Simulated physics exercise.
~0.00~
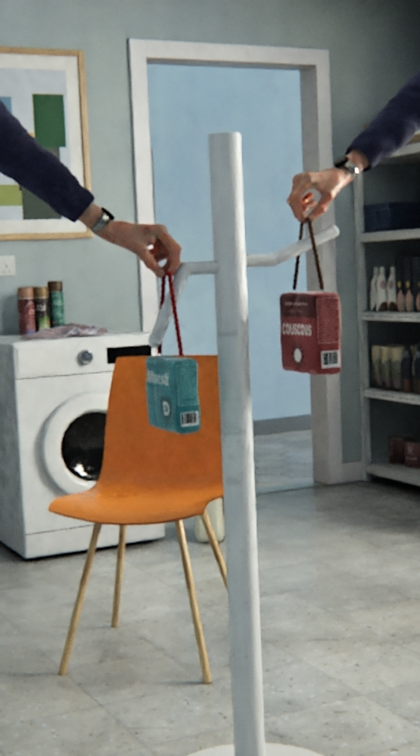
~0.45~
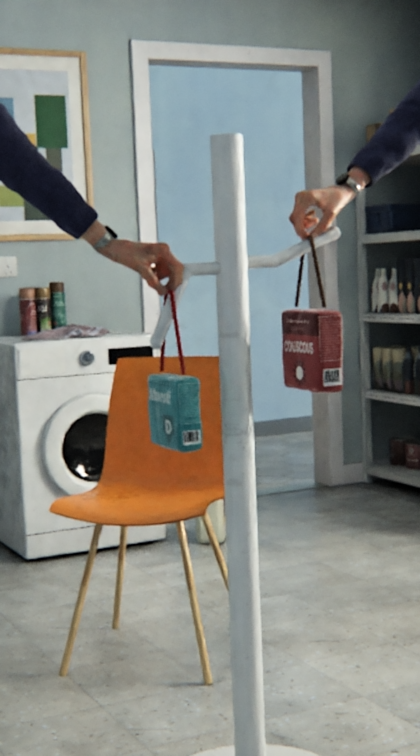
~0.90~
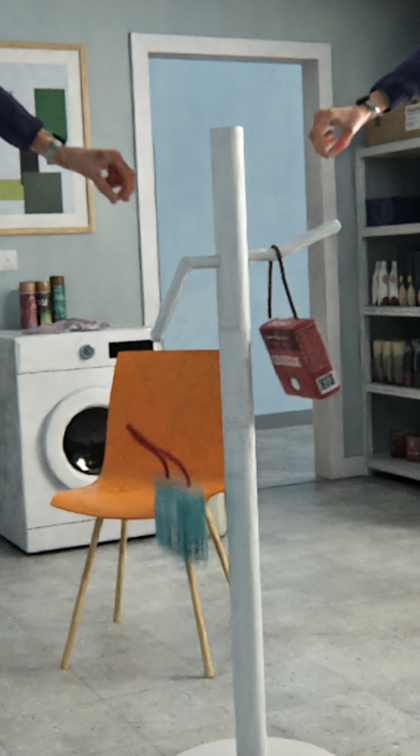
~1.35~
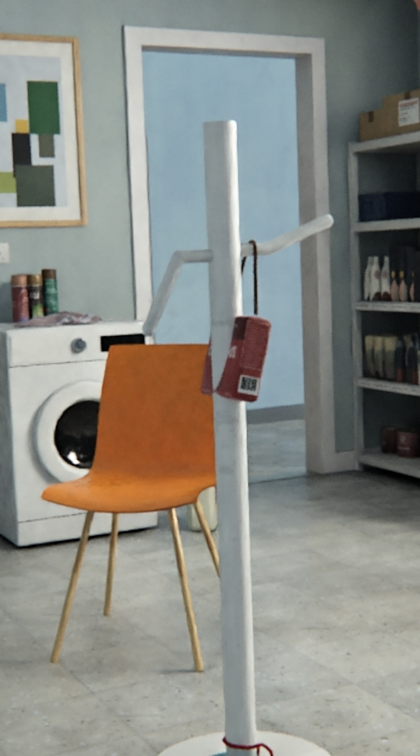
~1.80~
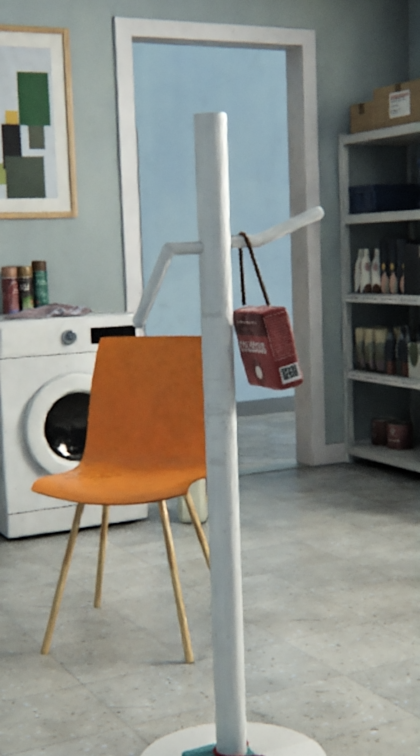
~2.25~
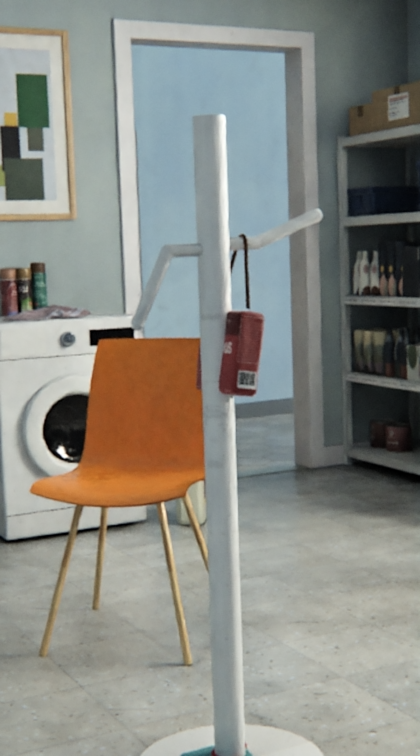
In a laundry room, two hands release pouches; the turquoise falls, the red hangs swinging.
